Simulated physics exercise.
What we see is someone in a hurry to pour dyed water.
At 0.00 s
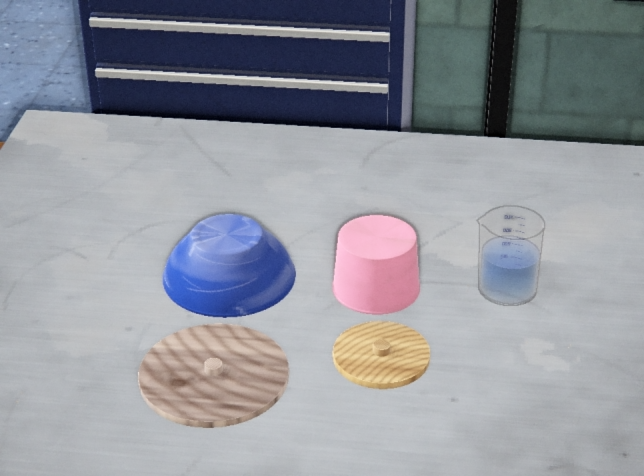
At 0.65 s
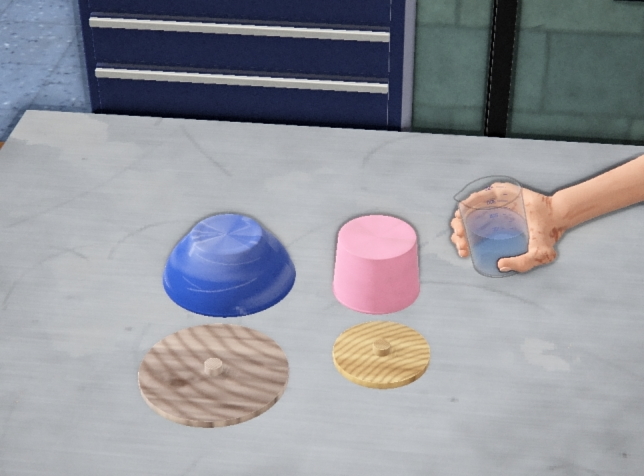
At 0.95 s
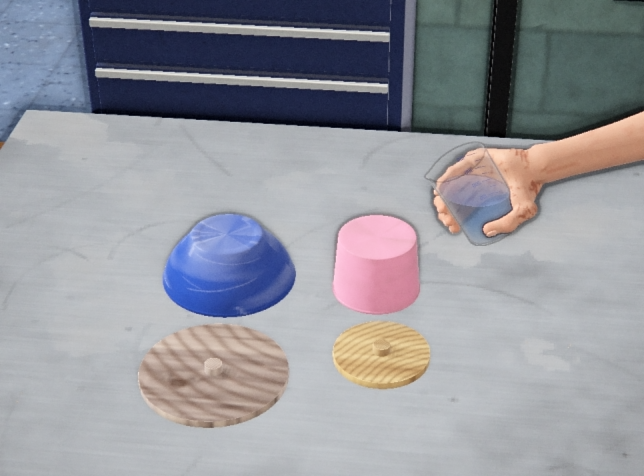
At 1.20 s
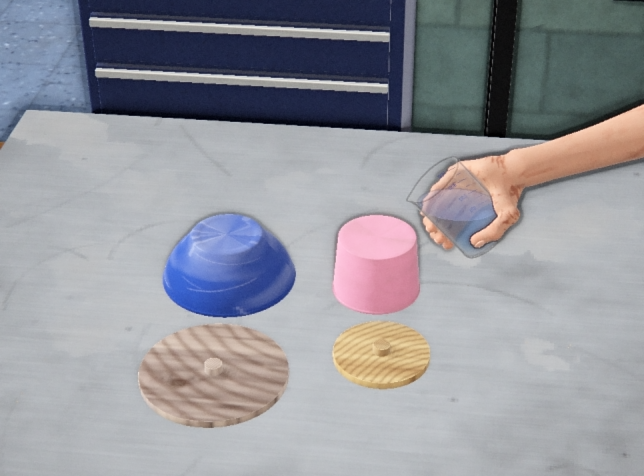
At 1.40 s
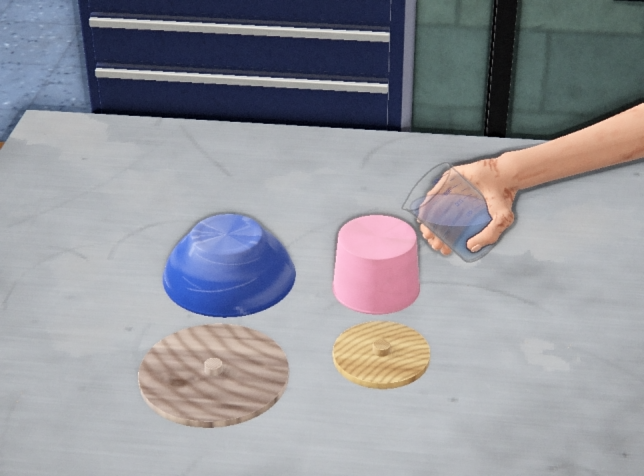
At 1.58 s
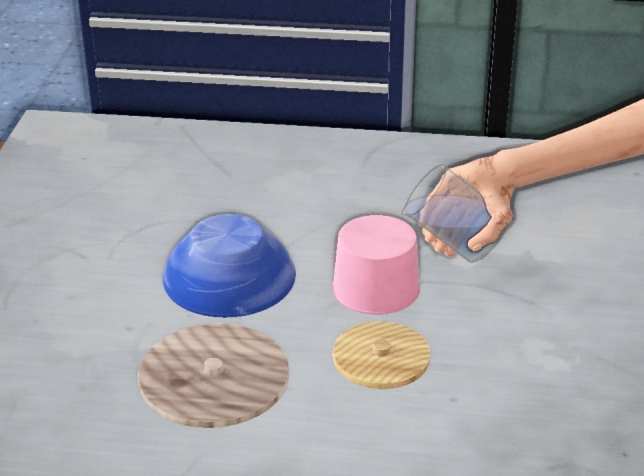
On a pale worktop, a hand lifting a beaker of blue liquid and tilting it leftward near an upturned pink tub and blue bowl.
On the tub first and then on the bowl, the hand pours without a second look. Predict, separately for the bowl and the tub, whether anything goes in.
Bowl, nothing goes in; tub, nothing goes in.
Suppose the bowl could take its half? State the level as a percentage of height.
It comes up to roughly 25 per cent of the height.
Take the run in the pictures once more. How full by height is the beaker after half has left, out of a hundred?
Some 25 per cent, I reckon.
After 2.3 s, it runs off the upturned base of the tub.
After 3.2 s, it runs off the upturned base of the bowl.
After 4.6 s, the tub is empty, in a puddle; the bowl is empty, in a puddle.
